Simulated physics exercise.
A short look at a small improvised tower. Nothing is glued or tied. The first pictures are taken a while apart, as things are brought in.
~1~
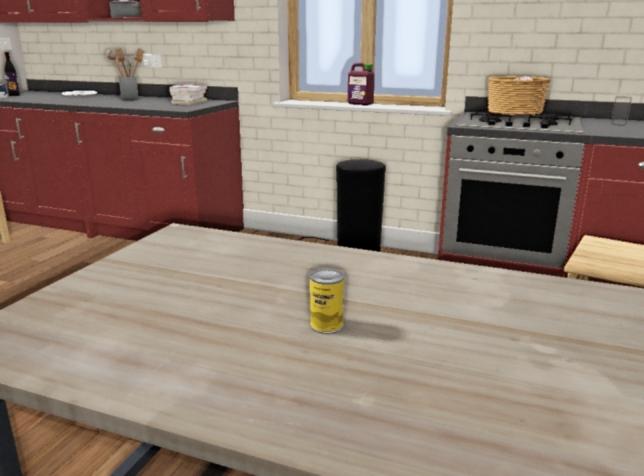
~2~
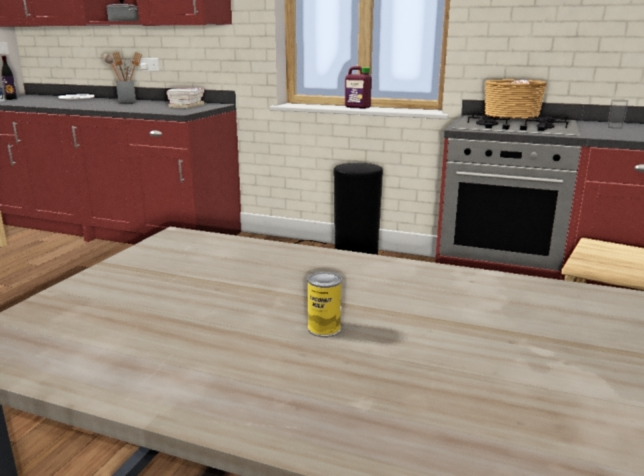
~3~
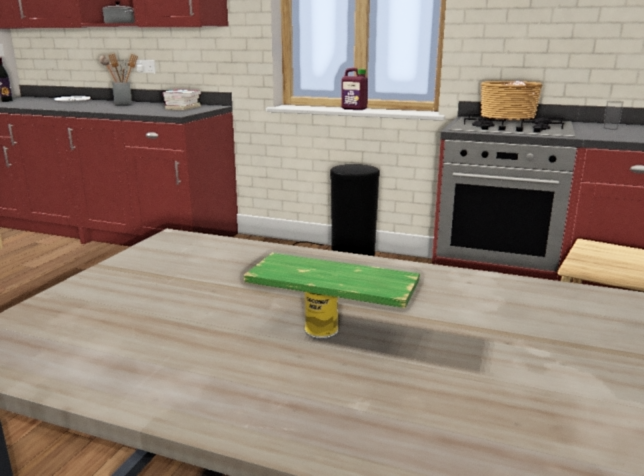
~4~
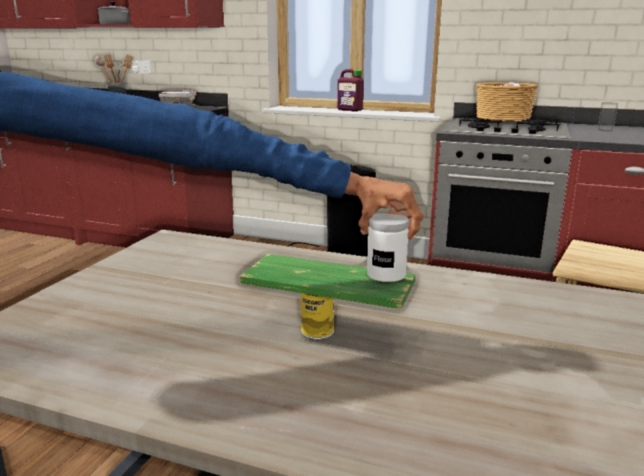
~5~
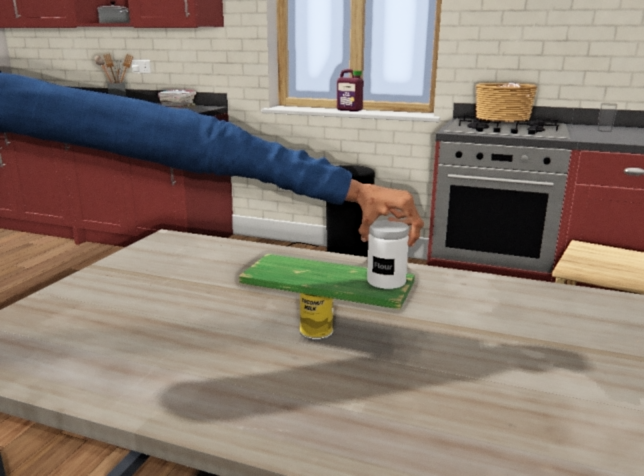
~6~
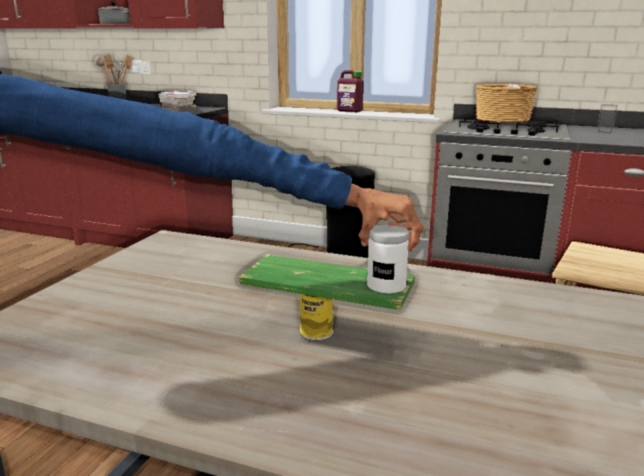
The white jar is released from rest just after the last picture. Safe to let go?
The stack loses its balance.
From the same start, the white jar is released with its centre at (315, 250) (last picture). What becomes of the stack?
Then it keeps its balance.
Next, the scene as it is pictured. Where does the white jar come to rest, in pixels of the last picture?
At about (474, 344).
Then, 0.30 s later than the last frame, white jar now fallen; green board tilted by 27°.
Then, 0.40 s later than the last frame, green board tilted by 48°.
Then, 0.60 s later than the last frame, green board tilted by 35°.
Then, 0.80 s later than the last frame, green board now fallen.
When it is over, fallen, green board and white jar; yellow tin as before. End places, in pixels of the last picture, white jar near (474, 344). The stack comes apart.
